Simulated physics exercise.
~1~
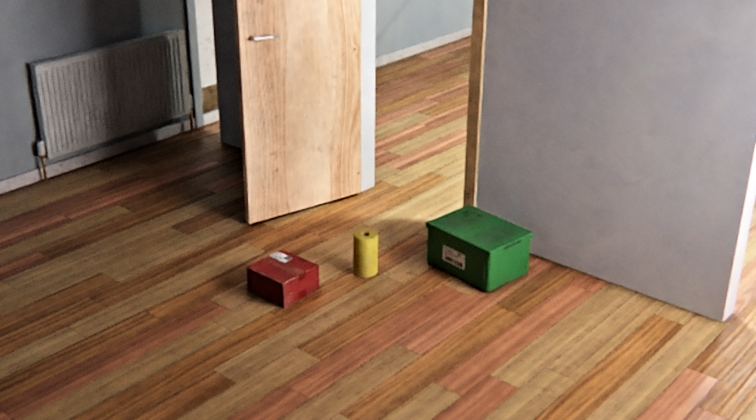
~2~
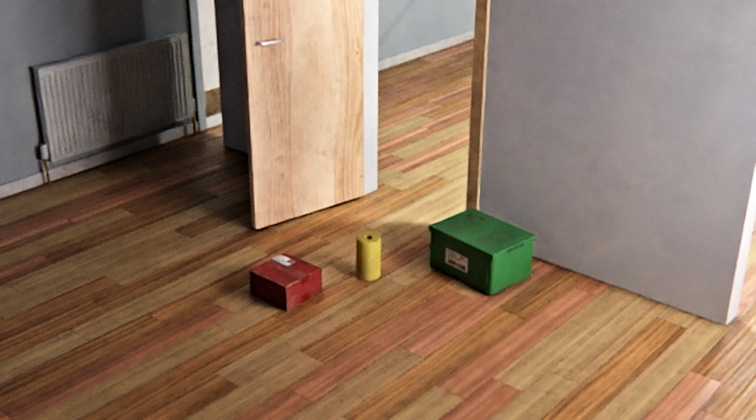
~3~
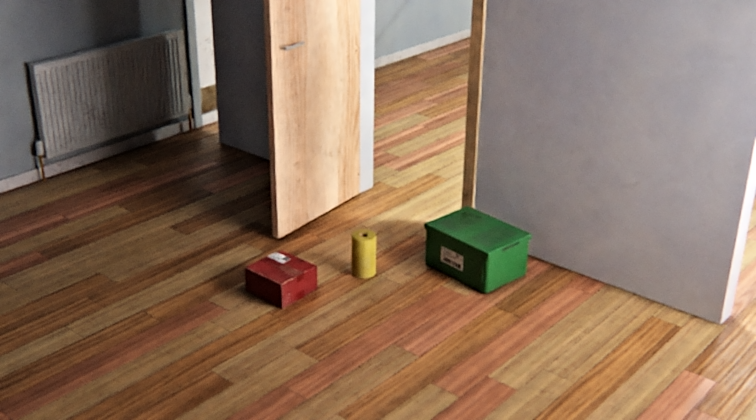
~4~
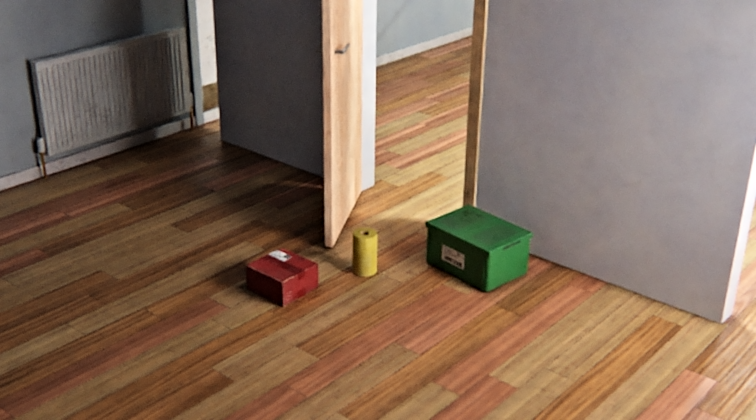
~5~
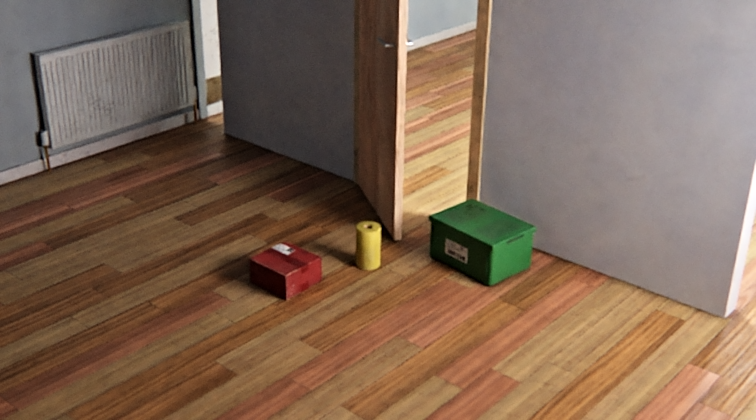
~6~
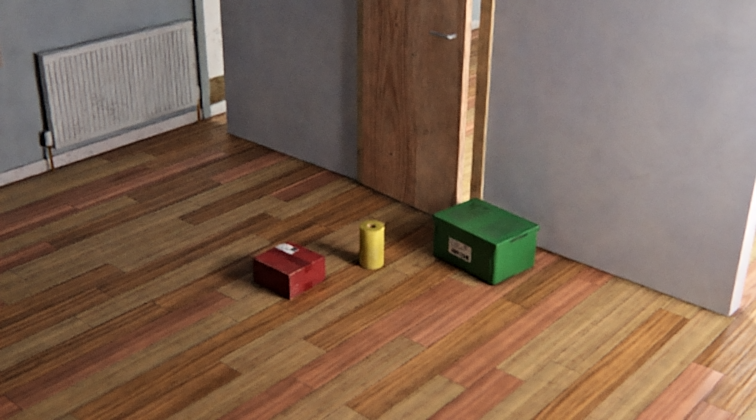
A wooden door swings nearly shut behind a red parcel, a yellow roll and a green tote.
